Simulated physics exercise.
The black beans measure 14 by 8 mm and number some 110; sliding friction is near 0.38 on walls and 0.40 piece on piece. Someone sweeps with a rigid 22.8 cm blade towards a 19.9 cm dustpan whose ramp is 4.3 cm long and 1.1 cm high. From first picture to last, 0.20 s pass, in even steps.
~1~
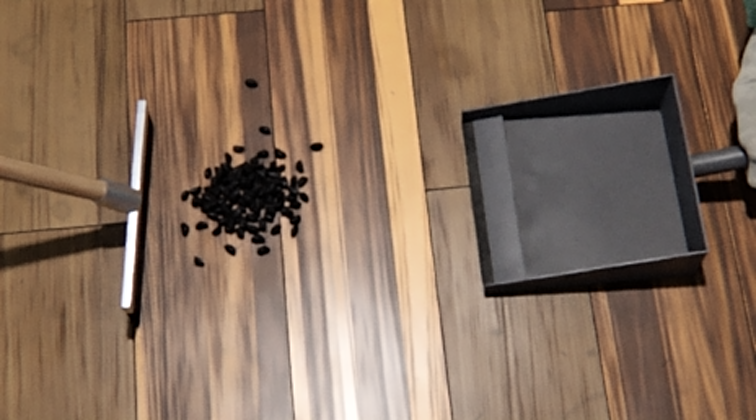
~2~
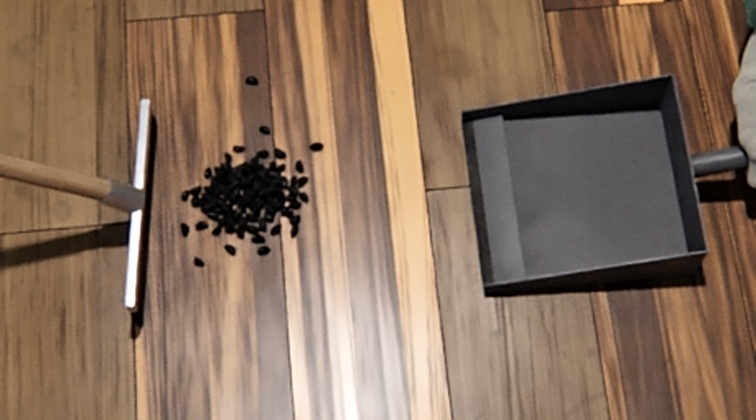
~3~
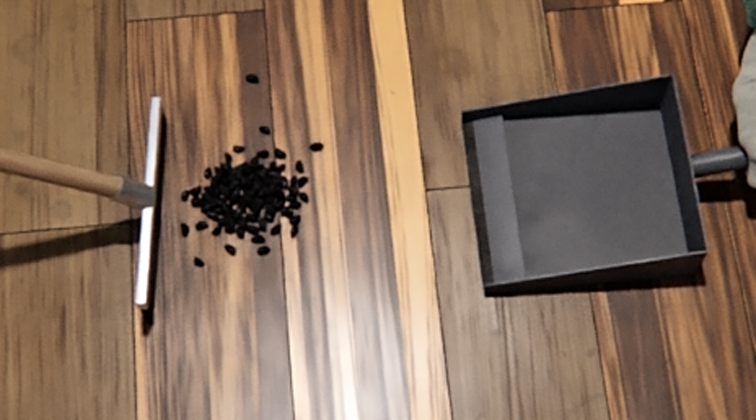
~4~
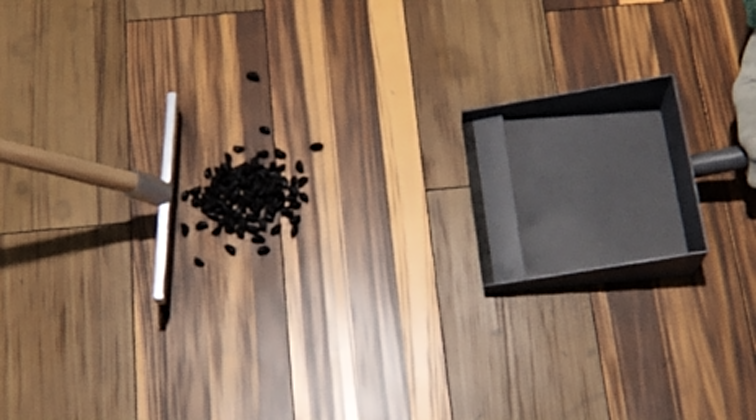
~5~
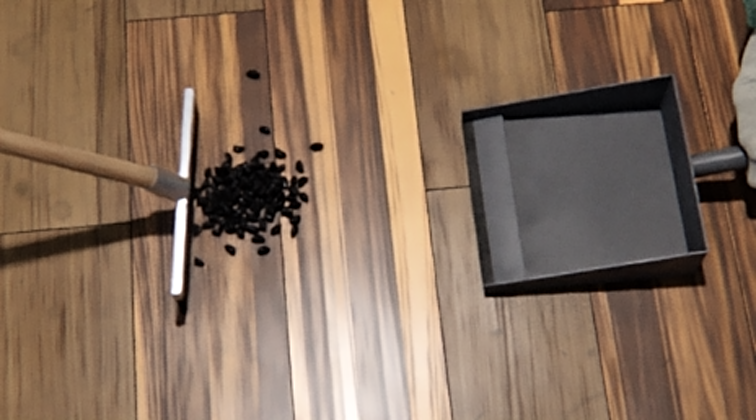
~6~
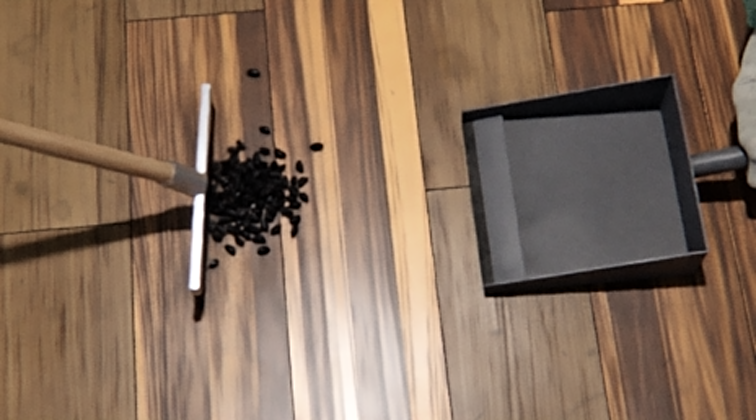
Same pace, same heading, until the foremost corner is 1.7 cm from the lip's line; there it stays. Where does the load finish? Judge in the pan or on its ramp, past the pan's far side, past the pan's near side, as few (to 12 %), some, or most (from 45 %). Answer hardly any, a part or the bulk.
Pan: A part, far side: A part, near side: Hardly any.
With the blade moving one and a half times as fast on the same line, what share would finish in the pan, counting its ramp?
It would be near 20 per cent.
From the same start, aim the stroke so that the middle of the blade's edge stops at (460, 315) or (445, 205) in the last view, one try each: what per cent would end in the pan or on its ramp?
Some 20 and 40 per cent.
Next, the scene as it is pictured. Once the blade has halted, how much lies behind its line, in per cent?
Some 0 per cent.
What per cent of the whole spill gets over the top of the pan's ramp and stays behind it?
About 5 per cent.
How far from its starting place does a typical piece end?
Roughly 24 cm.
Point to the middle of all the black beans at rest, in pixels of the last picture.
At about (464, 157).
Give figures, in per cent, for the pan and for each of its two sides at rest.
Pan 20; far side 25; near side 0.
Then, 0.28 s after the last picture, middle of the blade 16 cm from the lip; 0 % over the lip, far side 10 %, near side 0 %.
Then, 0.47 s after the last picture, middle of the blade 7 cm from the lip; 0 % over the lip, far side 20 %, near side 0 %.
Then, 0.77 s after the last picture, middle of the blade 3 cm from the lip; 20 % over the lip, far side 25 %, near side 0 %.
In the end, pan 20 %, far side 25 %, near side 0 %, in front of the lip or behind the blade 55 %.
